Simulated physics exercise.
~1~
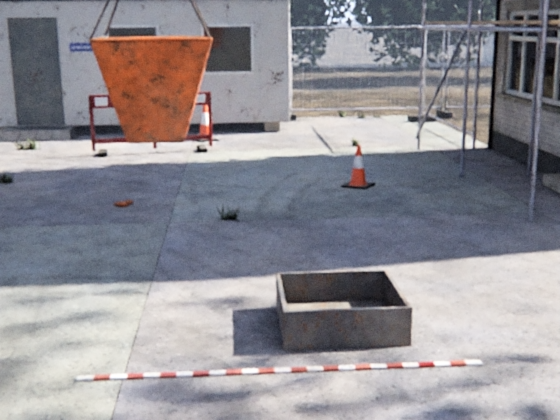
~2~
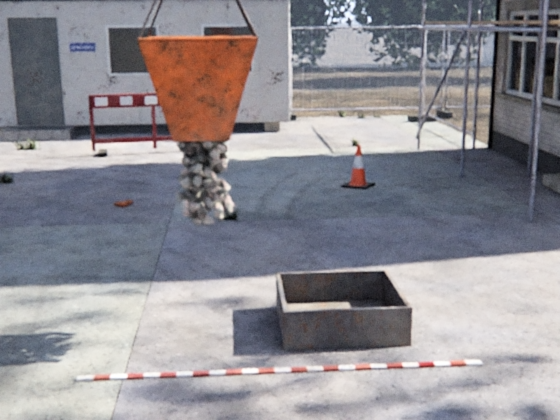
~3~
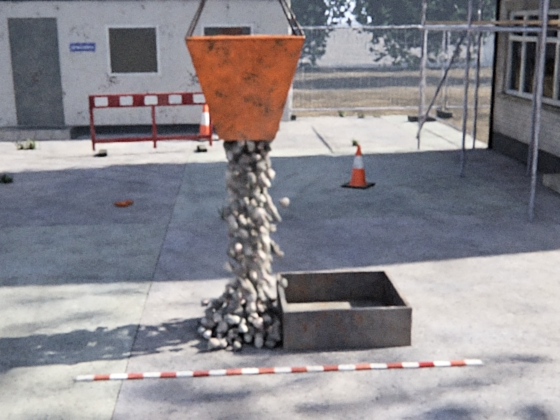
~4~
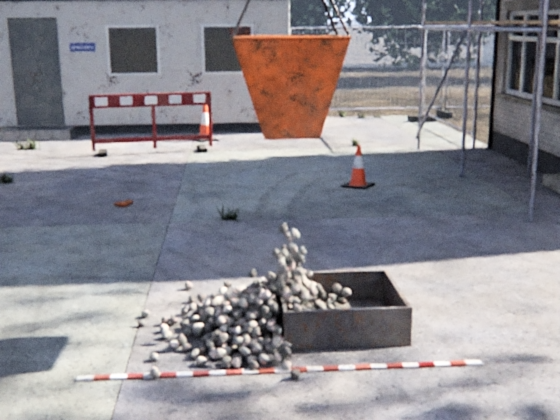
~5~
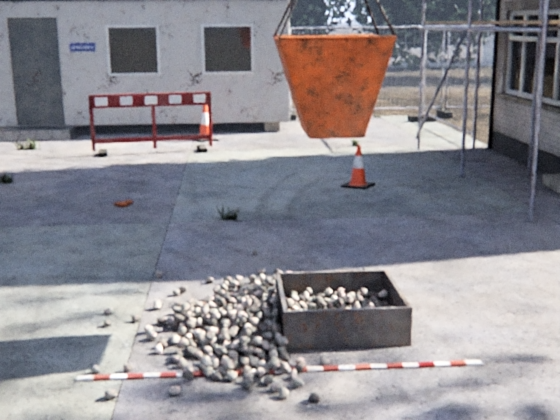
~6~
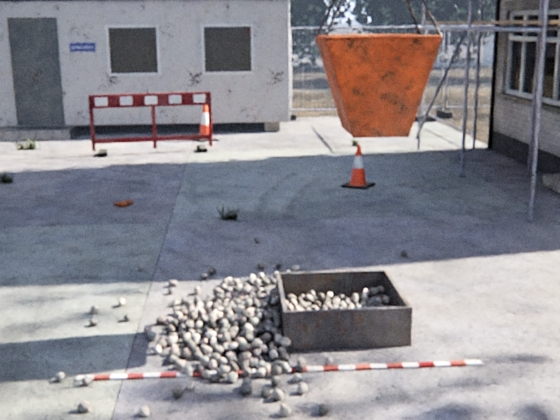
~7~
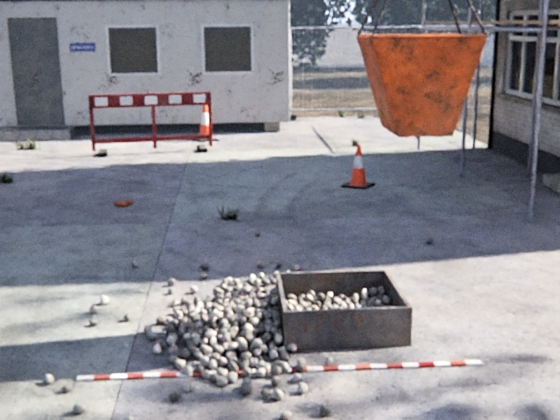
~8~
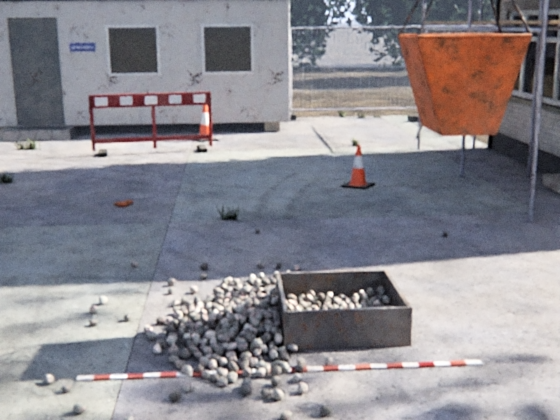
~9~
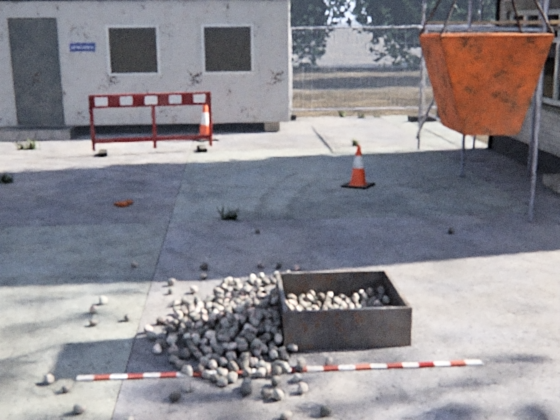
The footage shows an orange skip hanging over a paved yard, moving right while grey cobbles pour from its underside. Most land in a heap left of a low open bin and some fall inside; the emptied skip continues right, leaving the pile and a few scattered stones at rest.
